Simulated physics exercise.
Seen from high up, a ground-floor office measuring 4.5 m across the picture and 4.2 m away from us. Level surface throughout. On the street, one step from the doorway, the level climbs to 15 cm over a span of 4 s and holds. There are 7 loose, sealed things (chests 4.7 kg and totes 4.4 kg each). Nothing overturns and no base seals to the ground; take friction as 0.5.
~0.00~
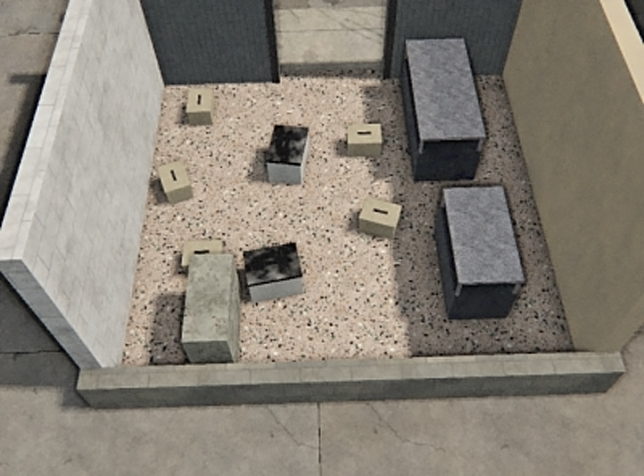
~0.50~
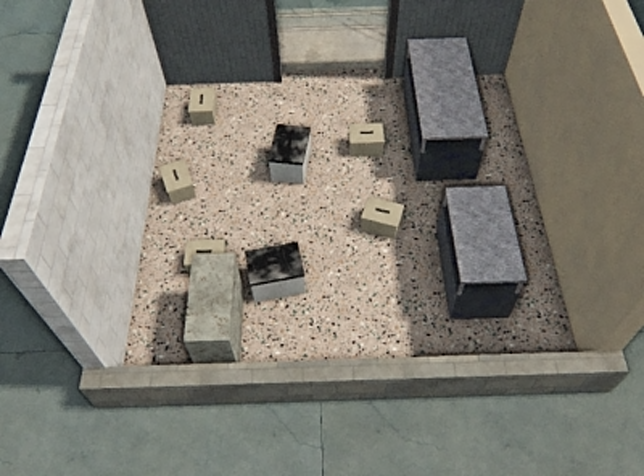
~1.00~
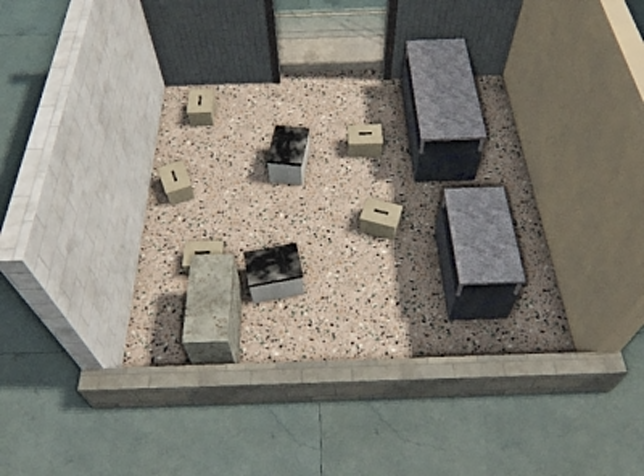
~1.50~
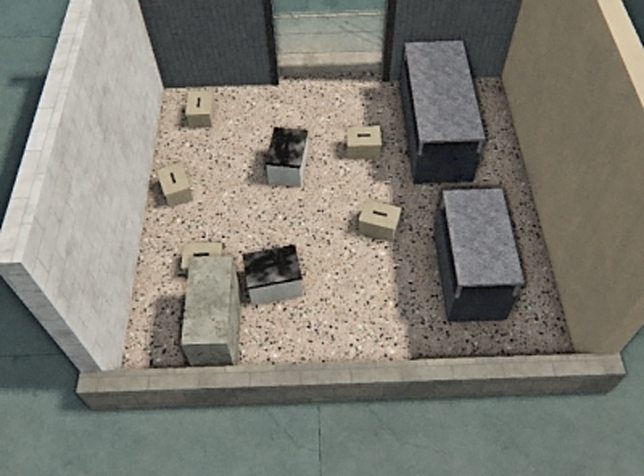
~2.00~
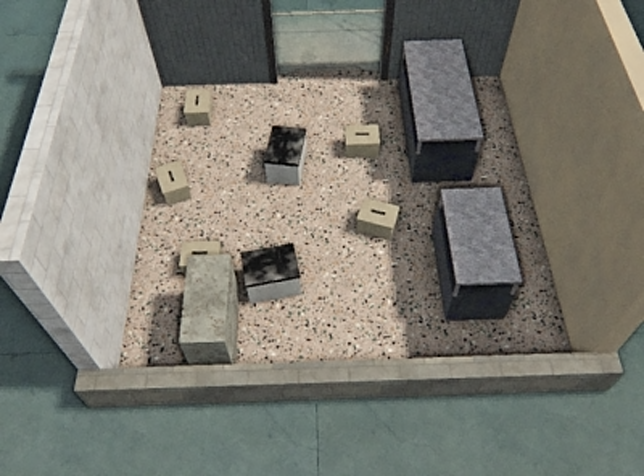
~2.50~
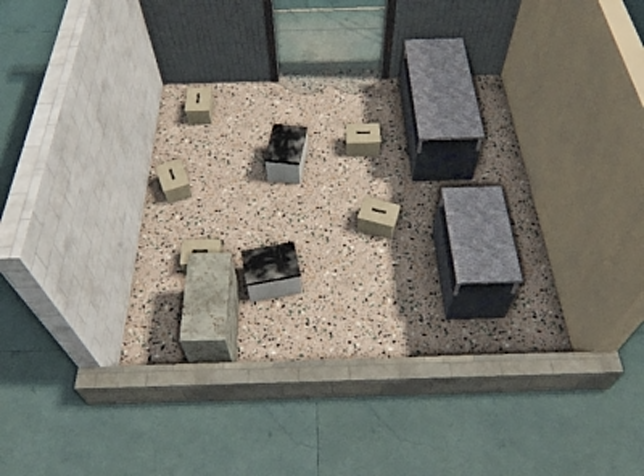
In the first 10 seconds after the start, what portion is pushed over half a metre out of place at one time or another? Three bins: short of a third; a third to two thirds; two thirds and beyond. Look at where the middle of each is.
Bin: Two thirds and beyond.
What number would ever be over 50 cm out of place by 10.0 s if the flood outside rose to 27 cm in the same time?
6.
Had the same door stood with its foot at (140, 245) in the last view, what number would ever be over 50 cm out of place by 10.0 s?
That would give 5.
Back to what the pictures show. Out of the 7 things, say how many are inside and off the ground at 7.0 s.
It comes to 3 of them.
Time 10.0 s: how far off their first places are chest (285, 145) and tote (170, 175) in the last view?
They've ended up 200 cm and 10 cm away, in that order.
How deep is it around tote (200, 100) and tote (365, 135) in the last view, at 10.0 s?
I'd put it at 2 cm and 5 cm respectively.
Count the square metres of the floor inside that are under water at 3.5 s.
Somewhere around 1.5 m2, roughly.
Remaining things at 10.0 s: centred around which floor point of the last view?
The average lands around (283, 266).
After 3.5 s 0 of 7 are over 50 cm from their spots; 0 afloat.
After 4.5 s 0 of 7 are over 50 cm from their spots; 0 afloat.
After 7.0 s 3 of 7 are over 50 cm from their spots; 3 afloat.
After 10.0 s 5 of 7 are over 50 cm from their spots, and 5 have been at some point; 6 afloat.
